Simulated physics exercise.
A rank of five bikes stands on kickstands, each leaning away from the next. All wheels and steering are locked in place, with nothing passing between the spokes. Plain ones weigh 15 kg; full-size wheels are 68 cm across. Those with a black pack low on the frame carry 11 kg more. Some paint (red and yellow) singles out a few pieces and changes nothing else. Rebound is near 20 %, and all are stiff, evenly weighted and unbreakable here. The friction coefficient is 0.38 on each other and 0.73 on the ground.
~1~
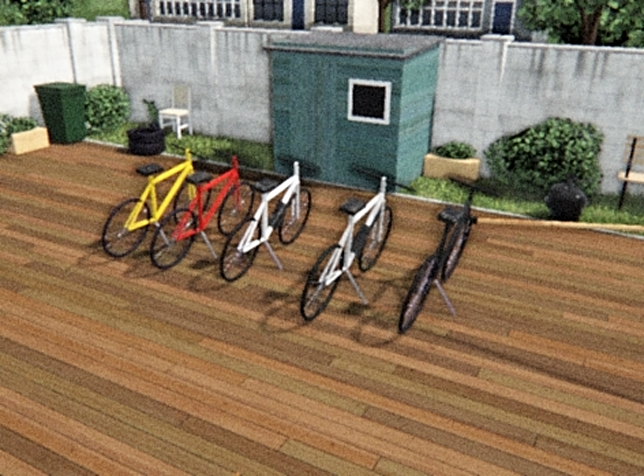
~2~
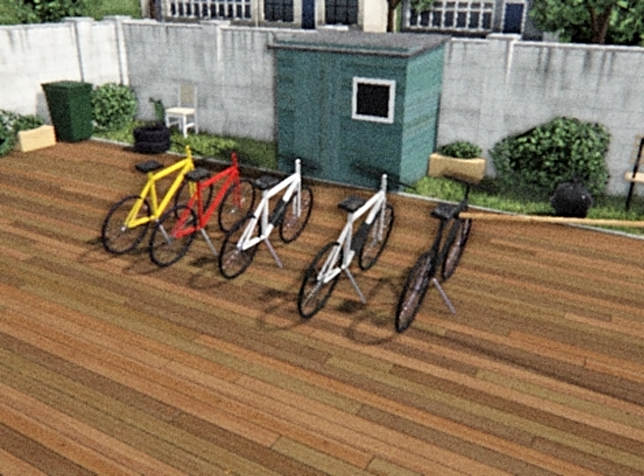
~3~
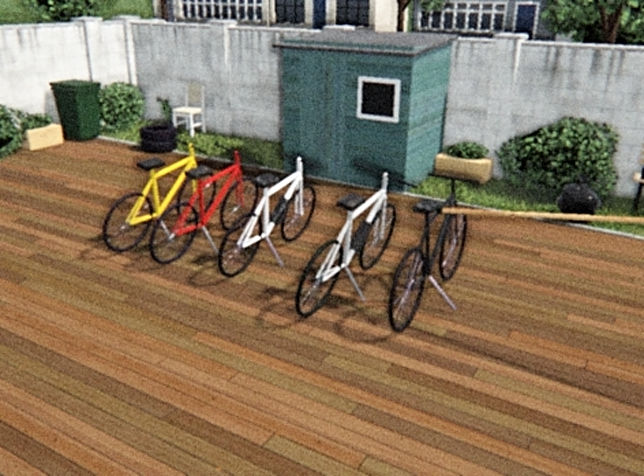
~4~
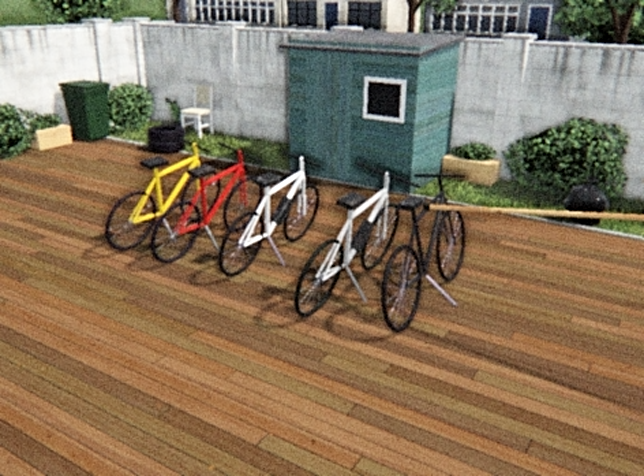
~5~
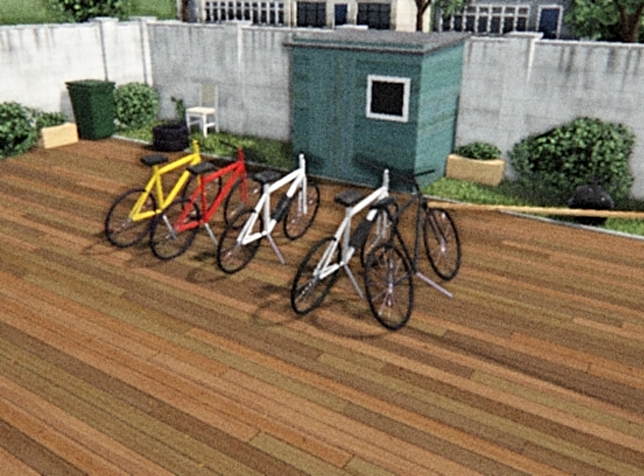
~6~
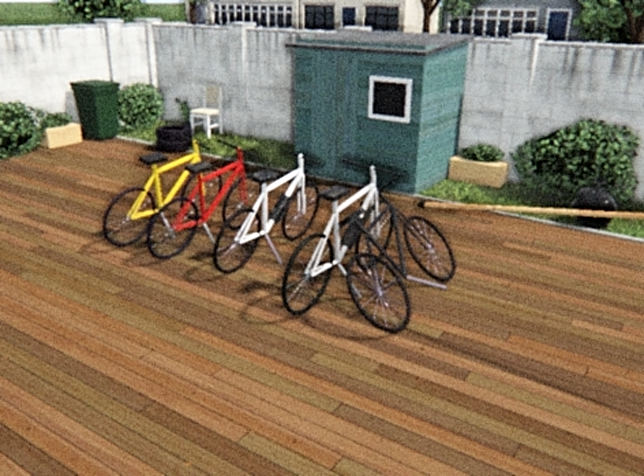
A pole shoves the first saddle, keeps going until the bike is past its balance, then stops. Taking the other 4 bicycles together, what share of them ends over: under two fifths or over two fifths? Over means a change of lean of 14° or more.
Over two fifths.
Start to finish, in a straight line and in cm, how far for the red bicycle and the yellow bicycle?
Red 20, yellow 0.
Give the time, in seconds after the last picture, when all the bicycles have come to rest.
Close to 2.0 seconds.
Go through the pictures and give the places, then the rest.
In the first frame (each place is the centre of the face we see best; the camera moves round a little), pole end (475, 222) 12 cm from the first bicycle; red bicycle (233, 218); yellow bicycle (183, 207); the others all in place.
In the second frame, pole end (456, 216) pushing; red bicycle (232, 215).
In the third frame, pole end (439, 211) pushing; yellow bicycle (185, 202); the others all in place.
In the fourth frame, pole end (427, 208) stopped; yellow bicycle (188, 201); the others all in place.
In the fifth frame, pole end (425, 206) stopped; yellow bicycle (188, 198); the others all in place.
In the sixth frame, pole end (421, 205) stopped; yellow bicycle (187, 198); red bicycle (234, 209); steepest lean 7°, the bicycle at (379, 242); one has shifted.
Then, 0.57 s later than the last frame, 1 of the 4 other bicycles over.
Then, 1.55 s later than the last frame, 2 of the 4 other bicycles over.
When it is over, 3 of the 4 other bicycles over; red bicycle tilted 17°; yellow bicycle unmoved. That is 75 per cent. One left standing. In pixels of the last frame, middles, red bicycle near (202, 195), yellow bicycle near (170, 189).
